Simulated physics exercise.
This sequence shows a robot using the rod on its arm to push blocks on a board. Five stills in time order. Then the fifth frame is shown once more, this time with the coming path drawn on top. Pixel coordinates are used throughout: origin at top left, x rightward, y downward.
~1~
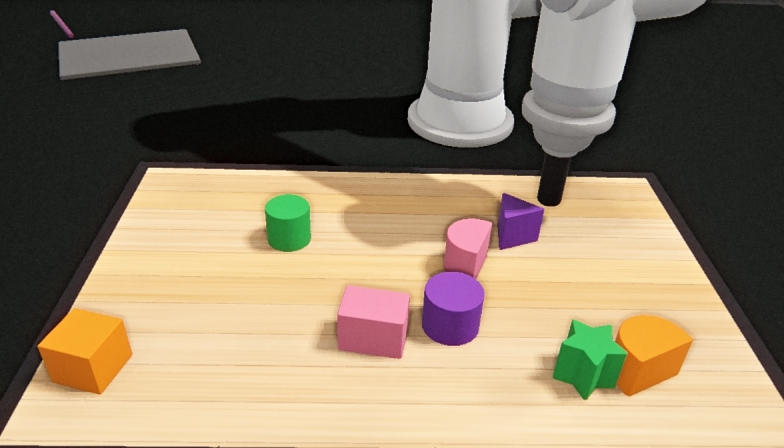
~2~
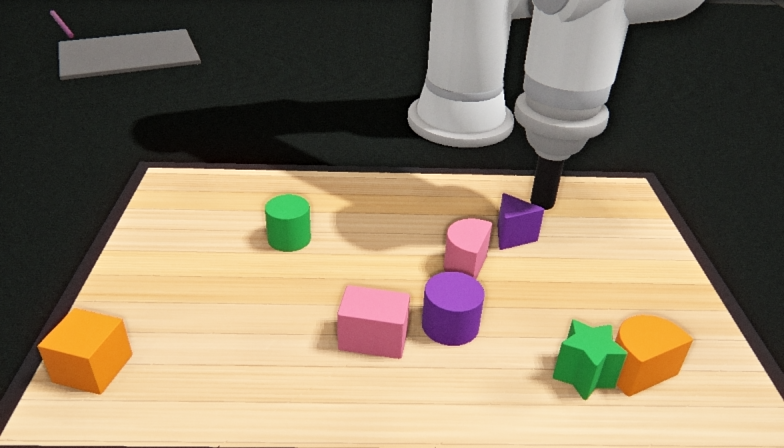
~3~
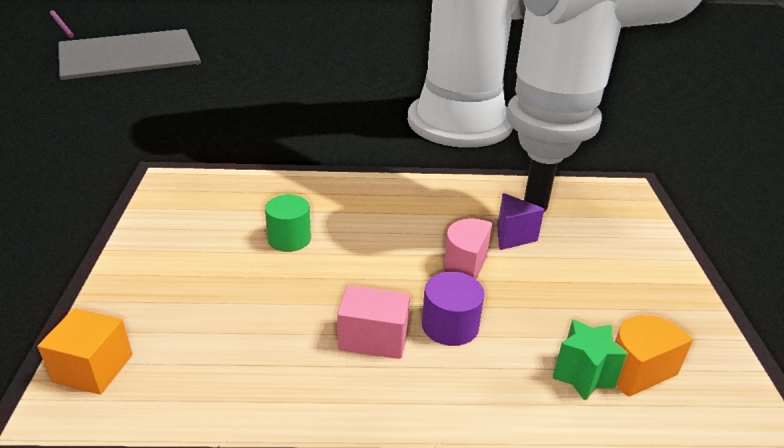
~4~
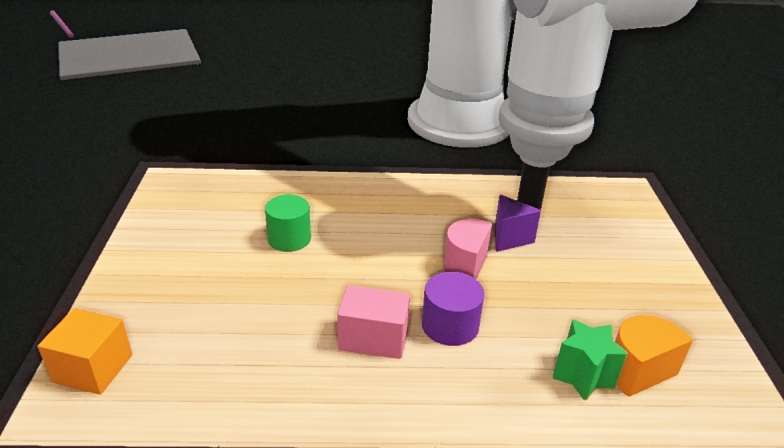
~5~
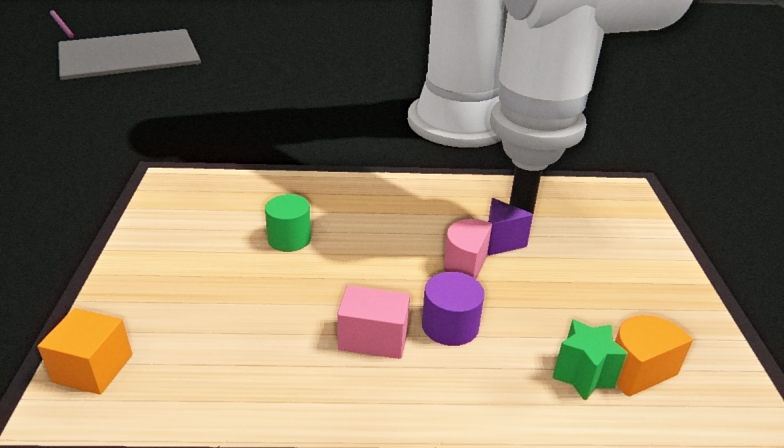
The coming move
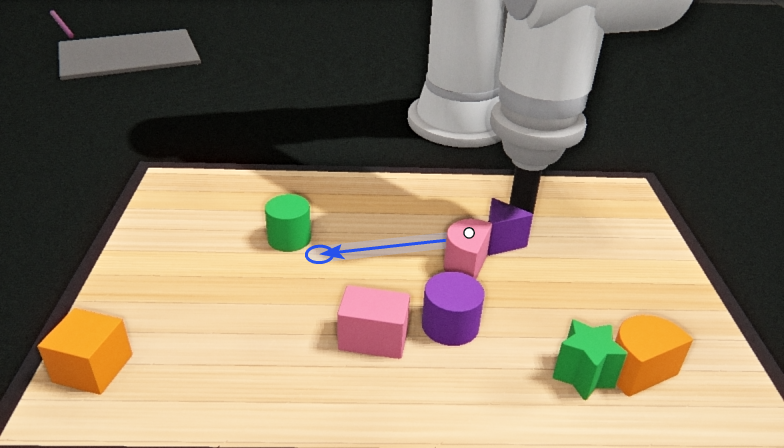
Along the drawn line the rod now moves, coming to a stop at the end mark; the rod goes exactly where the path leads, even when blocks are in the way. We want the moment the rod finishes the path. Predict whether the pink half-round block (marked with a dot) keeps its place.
It is carried off its spot.
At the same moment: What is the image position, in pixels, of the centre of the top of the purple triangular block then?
I'd guess (494, 220).
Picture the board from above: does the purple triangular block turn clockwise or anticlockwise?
From overhead, the rotation is counterclockwise.
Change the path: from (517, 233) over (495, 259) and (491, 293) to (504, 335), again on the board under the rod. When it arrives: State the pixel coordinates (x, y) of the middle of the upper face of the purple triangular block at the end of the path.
Pixel (468, 266).
Drawn move, in a line from (517, 233) to (320, 254); the dot is on the pink half-round block.
What follows on the original path. One third of the way, rod (456, 222); pink half-round block (460, 236); purple triangular block (494, 220), turned 50° anticlockwise.
Two thirds of the way, rod (388, 229); pink half-round block (460, 236); purple triangular block (494, 220), turned 50° anticlockwise.
At the end, rod (319, 236); green circular block still; pink half-round block (460, 236); purple triangular block (494, 220), turned 50° anticlockwise.
